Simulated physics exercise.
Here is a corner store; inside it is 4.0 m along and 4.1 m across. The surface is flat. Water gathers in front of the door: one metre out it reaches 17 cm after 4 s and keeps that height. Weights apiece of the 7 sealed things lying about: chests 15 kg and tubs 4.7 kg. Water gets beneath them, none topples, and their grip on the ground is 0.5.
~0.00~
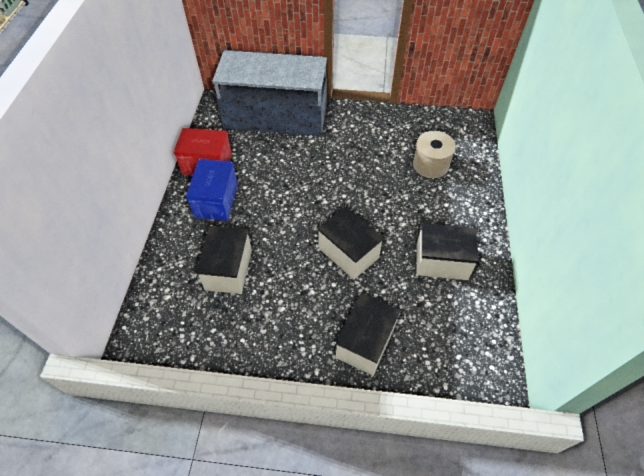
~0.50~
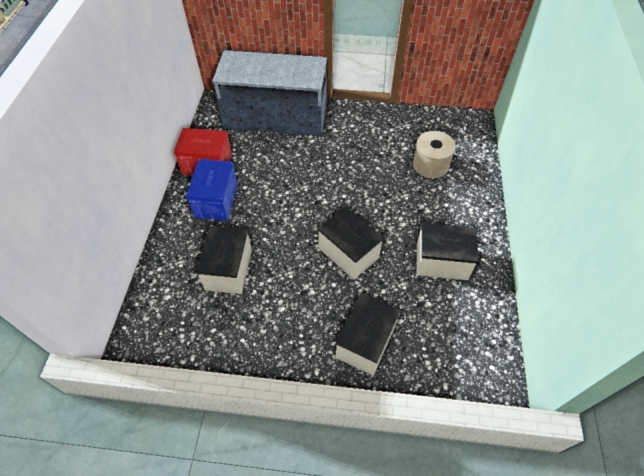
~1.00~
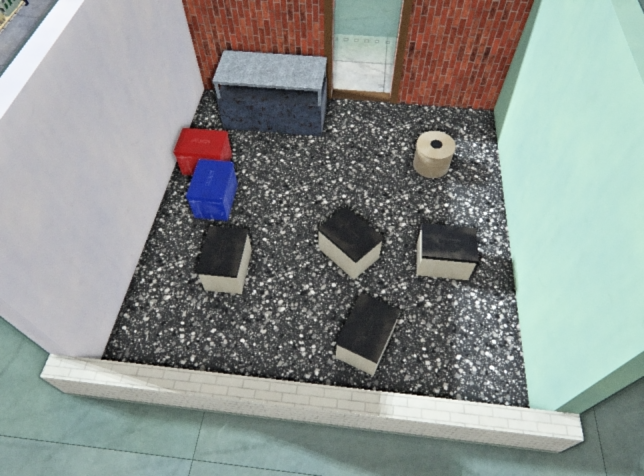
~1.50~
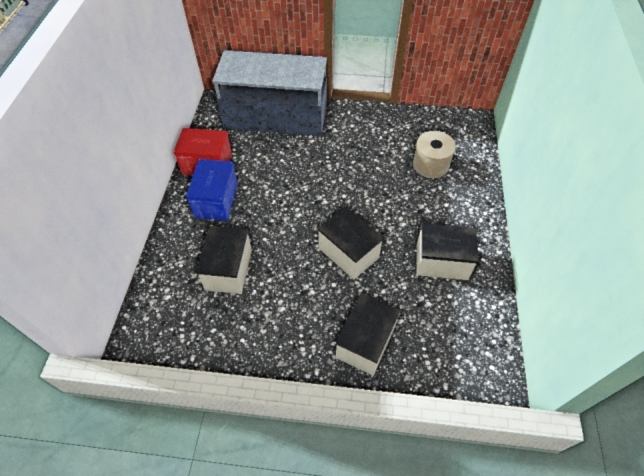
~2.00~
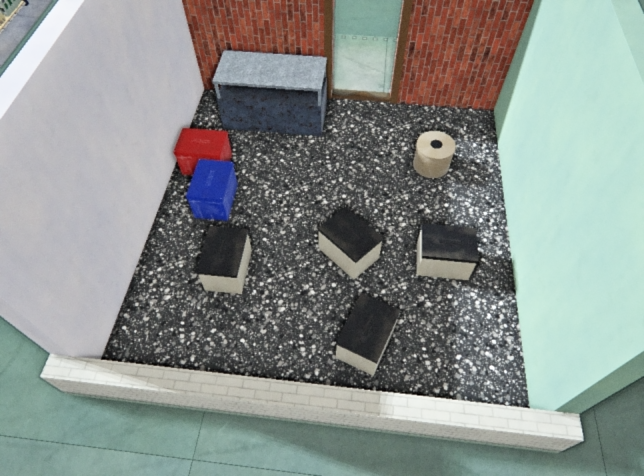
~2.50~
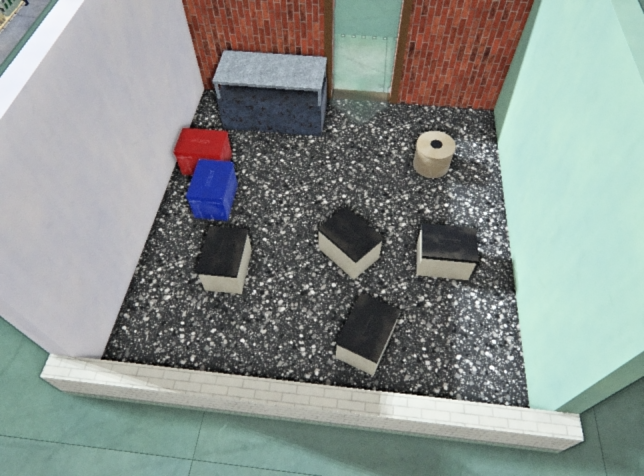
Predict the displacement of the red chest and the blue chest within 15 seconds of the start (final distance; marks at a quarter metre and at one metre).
Red chest stays put, blue chest barely shifts.
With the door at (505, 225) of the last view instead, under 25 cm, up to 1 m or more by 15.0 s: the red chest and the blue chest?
Then the red chest ends far away, the blue chest gets carried off.
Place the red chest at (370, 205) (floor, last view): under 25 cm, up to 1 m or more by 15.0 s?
It ends far away.
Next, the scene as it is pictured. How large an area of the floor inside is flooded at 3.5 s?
Some 2.0 m2.
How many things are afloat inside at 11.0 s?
1 of them.
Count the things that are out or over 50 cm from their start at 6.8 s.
I count 0.
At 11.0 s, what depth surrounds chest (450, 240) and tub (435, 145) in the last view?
Roughly 6 and 5 cm.
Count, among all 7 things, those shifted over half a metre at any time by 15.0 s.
4 of them.
After 3.5 s the red chest is near (201, 141), 0.0 m from its start, aground; the blue chest is near (210, 179), 0.0 m from its start, aground; 0 afloat.
After 6.8 s the red chest is near (201, 141), 0.0 m from its start, aground; the blue chest is near (210, 179), 0.0 m from its start, aground; 0 afloat.
After 11.0 s the red chest is near (201, 141), 0.0 m from its start, aground; the blue chest is near (210, 179), 0.0 m from its start, aground; 1 afloat.
After 15.0 s the red chest is near (201, 141), 0.0 m from its start, aground; the blue chest is near (210, 179), 0.0 m from its start, aground; 4 afloat.
